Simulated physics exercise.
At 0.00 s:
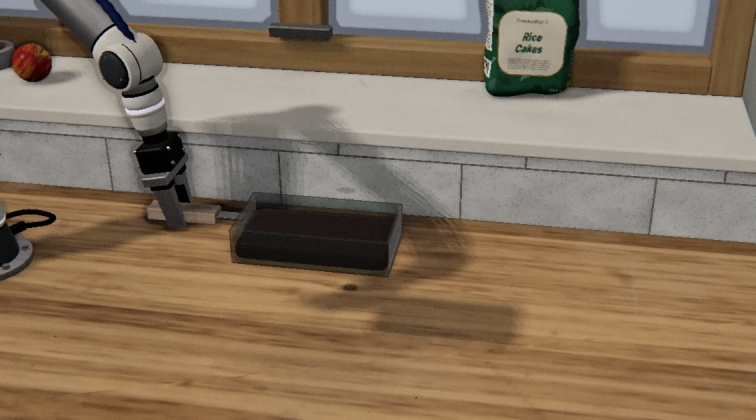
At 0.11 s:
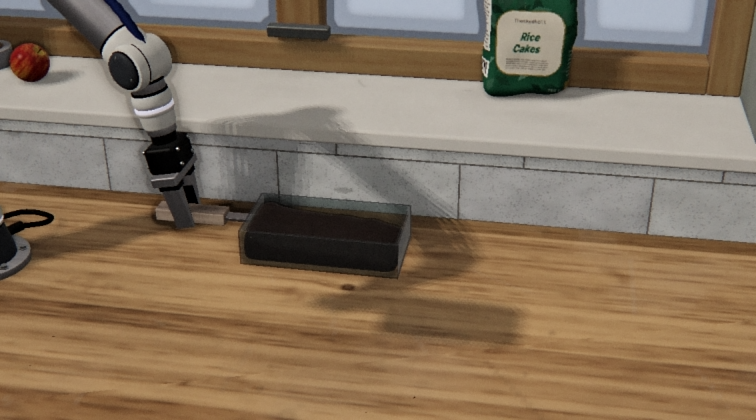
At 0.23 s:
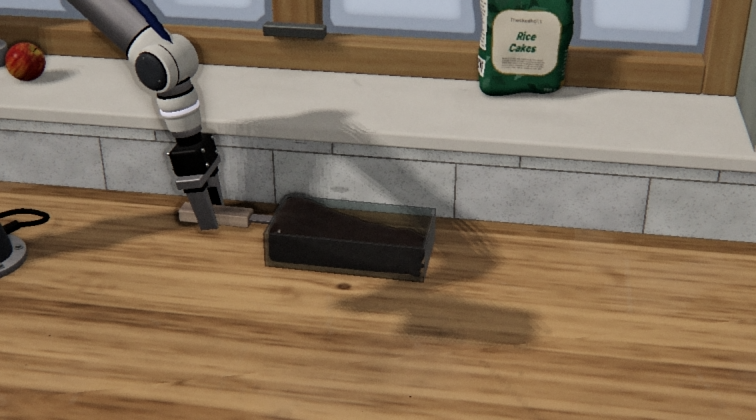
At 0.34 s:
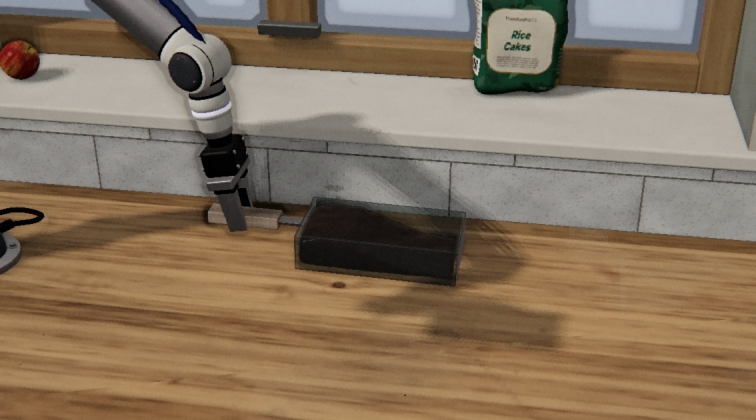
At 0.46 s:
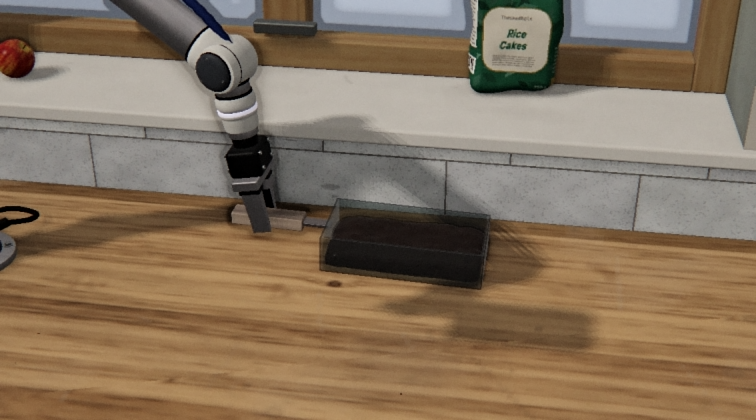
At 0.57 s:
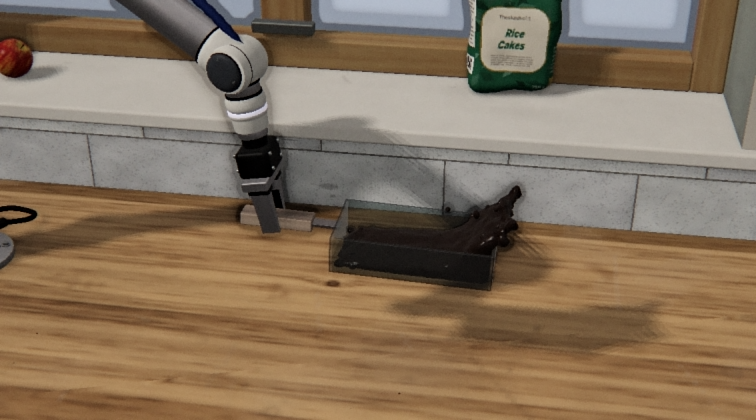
A robot arm slid a clear dish of dark coffee to the right across a wooden counter, and the liquid surged up at the right end and splashed over the rim.
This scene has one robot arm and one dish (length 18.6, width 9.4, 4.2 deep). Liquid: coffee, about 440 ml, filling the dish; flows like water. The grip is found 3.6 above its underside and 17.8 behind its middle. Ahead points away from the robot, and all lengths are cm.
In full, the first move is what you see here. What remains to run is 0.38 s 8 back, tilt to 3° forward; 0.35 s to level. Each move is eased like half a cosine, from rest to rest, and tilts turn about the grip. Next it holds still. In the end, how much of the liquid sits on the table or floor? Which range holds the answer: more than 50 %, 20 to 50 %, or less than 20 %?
The range is 20 to 50 %.
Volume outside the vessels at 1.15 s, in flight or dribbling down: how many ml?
Roughly 5 ml.
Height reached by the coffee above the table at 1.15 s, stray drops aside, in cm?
Roughly 22 cm above the table.
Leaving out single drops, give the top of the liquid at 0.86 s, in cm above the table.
19 cm.
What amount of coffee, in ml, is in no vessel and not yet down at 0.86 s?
About 50 ml.
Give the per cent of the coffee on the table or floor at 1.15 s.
Looks like about 30 per cent by then.
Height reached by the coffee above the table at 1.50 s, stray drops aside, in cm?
The liquid tops out near 20 cm above the table.
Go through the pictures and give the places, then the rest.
In the first picture, the dish floor at (319, 246), level; upper third of the coffee around (321, 232), from x 235 to 395, top at y 210; 440 ml in the dish.
In the second picture, the dish floor at (327, 248), level; upper third of the coffee around (296, 230), from x 245 to 405, top at y 205.
In the third picture, the dish floor at (352, 250), level; upper third of the coffee around (301, 225), from x 270 to 430, top at y 200.
In the fourth picture, the dish floor at (381, 253), tilted 1° forward; upper third of the coffee around (340, 228), from x 300 to 460, top at y 205.
In the fifth picture, the dish floor at (406, 256), tilted 2° forward; upper third of the coffee around (398, 240), from x 325 to 485, top at y 220.
In the sixth picture, the dish floor at (415, 257), tilted 2° forward; upper third of the coffee around (485, 232), from x 335 to 525, top at y 180; 415 ml in the dish, 20 ml in the air or running down outside.
After 0.86 s, tilted 3° forward, liquid up to 20 above the table; 300 ml in the dish, 90 ml on the table or floor, 50 ml in the air or running down outside.
After 1.15 s, tilted 1° forward, liquid up to 26 above the table; 295 ml in the dish, 140 ml on the table or floor, 5 ml in the air or running down outside.
After 1.50 s, level, liquid up to 20 above the table; 295 ml in the dish, 145 ml on the table or floor.
After 2.30 s, level, liquid up to 19 above the table; 295 ml in the dish, 145 ml on the table or floor.
In the end, 295 ml in the dish, 145 ml on the table or floor. That is 33 % on the table or floor.
